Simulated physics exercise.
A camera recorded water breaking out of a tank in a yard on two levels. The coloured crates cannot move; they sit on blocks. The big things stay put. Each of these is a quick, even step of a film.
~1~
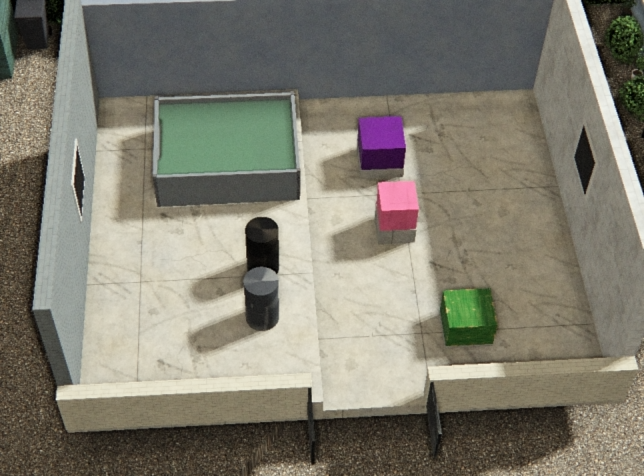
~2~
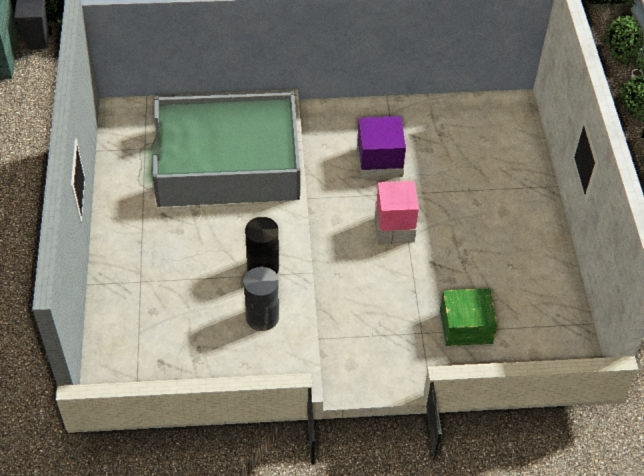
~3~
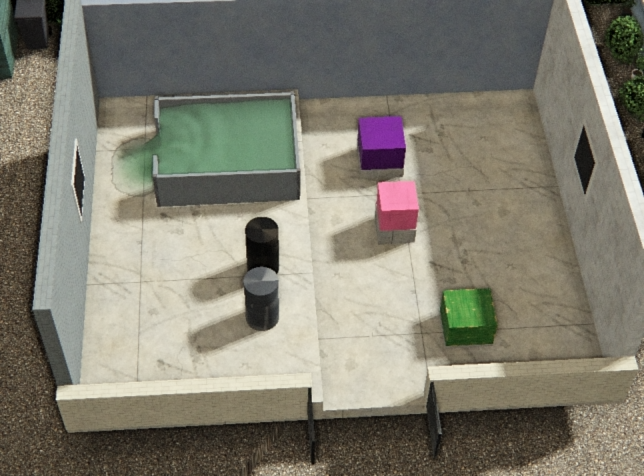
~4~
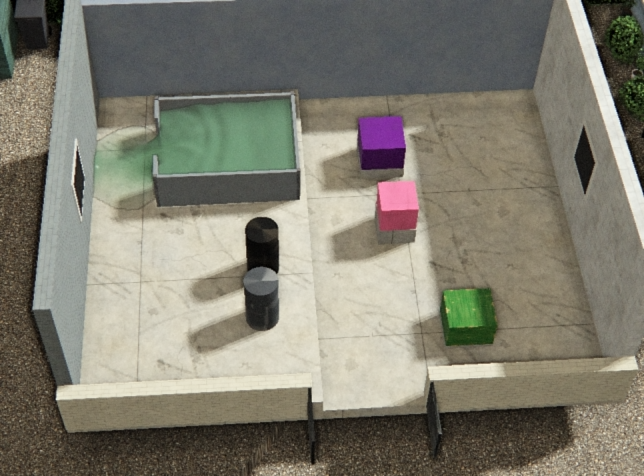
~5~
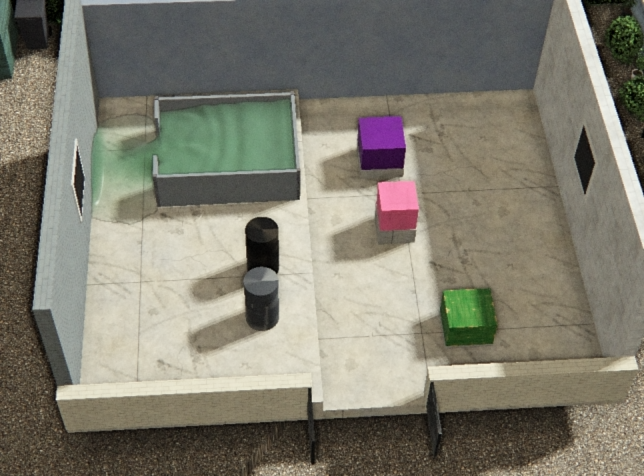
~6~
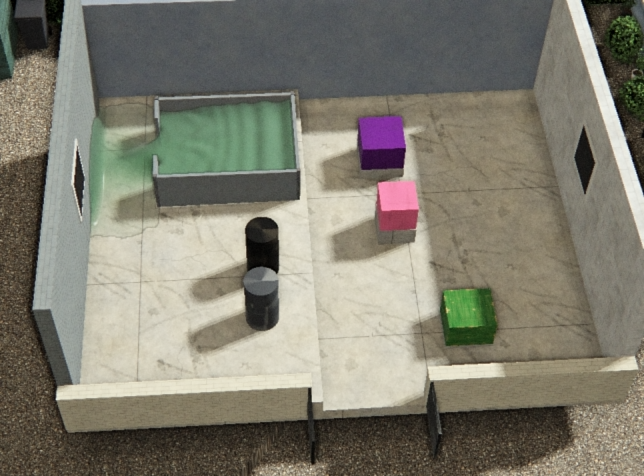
The video shows a walled yard with a tank of green water, two dark cylinders and several colored blocks; water pours from a gap in the tank's left side, spreads to the left wall, then runs along it toward the viewer.
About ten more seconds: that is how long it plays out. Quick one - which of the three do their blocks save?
Purple crate saved, green crate wet, pink crate saved.
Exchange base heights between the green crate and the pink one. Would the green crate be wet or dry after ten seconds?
My reading: The green one is spared.
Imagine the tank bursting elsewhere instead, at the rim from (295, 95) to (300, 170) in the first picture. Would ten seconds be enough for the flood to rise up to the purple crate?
In my view the purple one gets reached.
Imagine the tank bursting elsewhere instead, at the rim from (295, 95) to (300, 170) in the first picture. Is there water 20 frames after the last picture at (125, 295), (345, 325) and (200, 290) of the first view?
Order as asked: Untouched, swamped, untouched.
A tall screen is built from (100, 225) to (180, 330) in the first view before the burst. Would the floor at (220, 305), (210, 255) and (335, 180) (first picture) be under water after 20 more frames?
Outcome by spot, in order - watered, watered, unwatered.
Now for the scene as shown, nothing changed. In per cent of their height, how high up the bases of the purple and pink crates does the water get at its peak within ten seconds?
30 and 20 per cent, roughly.
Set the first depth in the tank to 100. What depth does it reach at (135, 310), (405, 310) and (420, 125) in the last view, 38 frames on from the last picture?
About 4, 4 and 6 per cent.
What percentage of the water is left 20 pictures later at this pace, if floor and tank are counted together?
Close to 100 in a hundred.
A moment on, water covers 10 % of the floor; the purple crate not reached, the green crate not reached, the pink crate not reached.
Next, water covers 25 % of the floor; the purple crate not reached, the green crate not reached, the pink crate not reached.
Then, water covers 40 % of the floor; the purple crate water round its plinth, the green crate not reached, the pink crate not reached.
Later, water covers 65 % of the floor; the purple crate water round its plinth, the green crate water round its plinth, the pink crate not reached.
In the end, water covers 95 % of the floor; the purple crate stayed above the water, the green crate was topped, the pink crate stayed above the water.
